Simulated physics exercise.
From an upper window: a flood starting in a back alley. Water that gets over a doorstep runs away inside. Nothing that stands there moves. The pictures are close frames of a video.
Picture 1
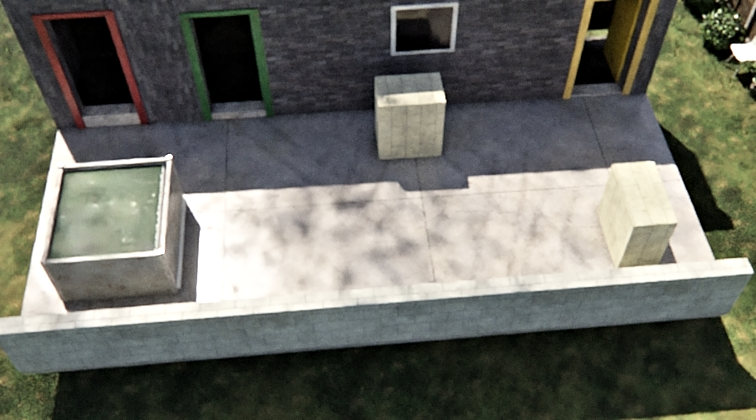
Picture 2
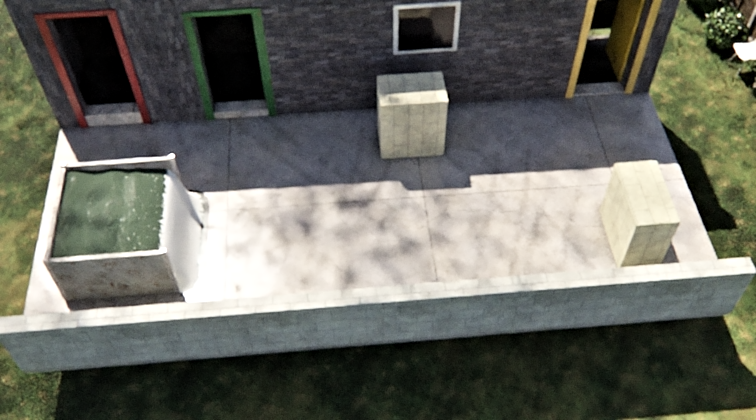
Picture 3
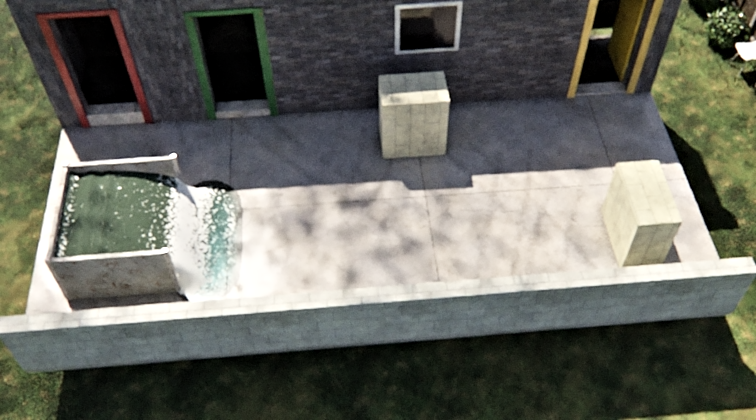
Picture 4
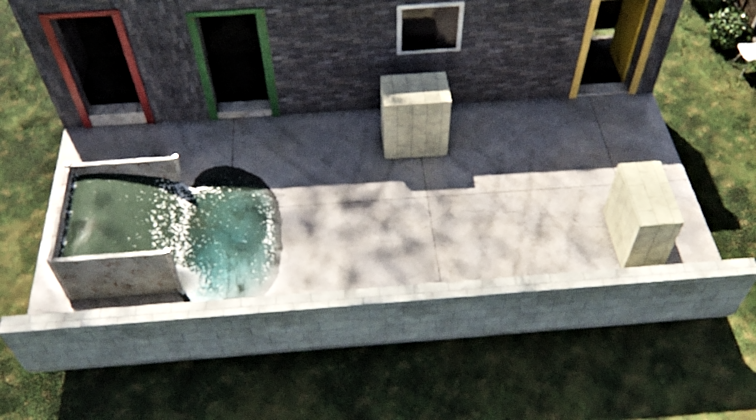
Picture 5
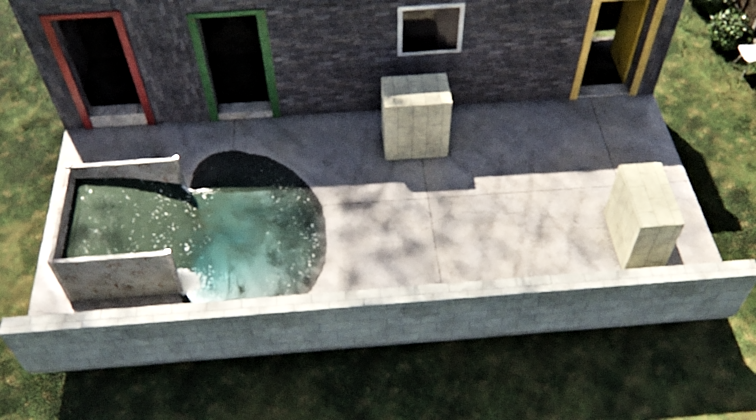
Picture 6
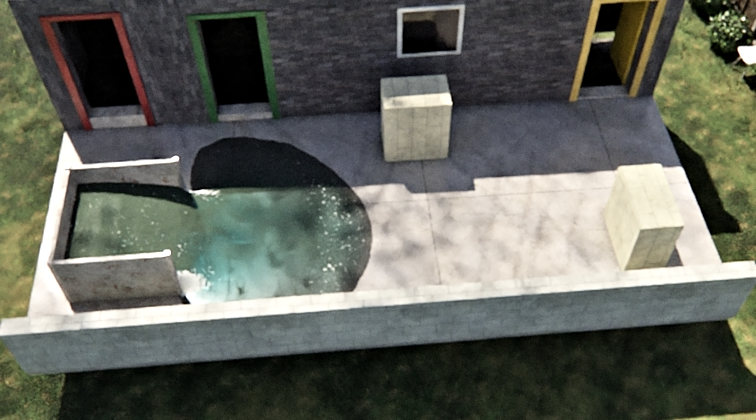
Back alley seen from above, with water pouring from the open right side of a tank and spreading rightward across pale paving.
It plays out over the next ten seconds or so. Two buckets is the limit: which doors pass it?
In the end: The yellow door floods; the red door holds within the limit; the green door holds within the limit.
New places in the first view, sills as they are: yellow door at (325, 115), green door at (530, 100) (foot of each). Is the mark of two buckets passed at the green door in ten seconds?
My reading: The green one takes less.
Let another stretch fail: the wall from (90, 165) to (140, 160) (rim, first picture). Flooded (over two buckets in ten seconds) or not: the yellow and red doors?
In short: Yellow door is under; red door takes more.
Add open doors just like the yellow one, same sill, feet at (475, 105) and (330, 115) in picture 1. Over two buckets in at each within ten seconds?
In turn: Holds, is over.
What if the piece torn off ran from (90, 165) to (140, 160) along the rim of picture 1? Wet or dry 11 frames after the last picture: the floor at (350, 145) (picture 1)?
At that place: Under water.
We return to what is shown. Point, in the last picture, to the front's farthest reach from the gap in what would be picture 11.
At about (550, 203).
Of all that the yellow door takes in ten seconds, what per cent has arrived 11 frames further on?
Roughly 0 per cent.
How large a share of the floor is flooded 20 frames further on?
Roughly 75 per cent.
A moment on, water covers 50 % of the floor; the yellow door not reached, the red door not reached, the green door wet at the sill, nothing in.
Next, water covers 70 % of the floor; the yellow door not reached, the red door not reached, the green door wet at the sill, nothing in.
Then, water covers 75 % of the floor; the yellow door wet at the sill, nothing in, the red door not reached, the green door wet at the sill, nothing in.
Later, water covers 80 % of the floor; the yellow door over two buckets in, the red door not reached, the green door wet at the sill, nothing in.
In the end, water covers 70 % of the floor; the yellow door over two buckets in, the red door wet at the sill, nothing in, the green door wet at the sill, nothing in.
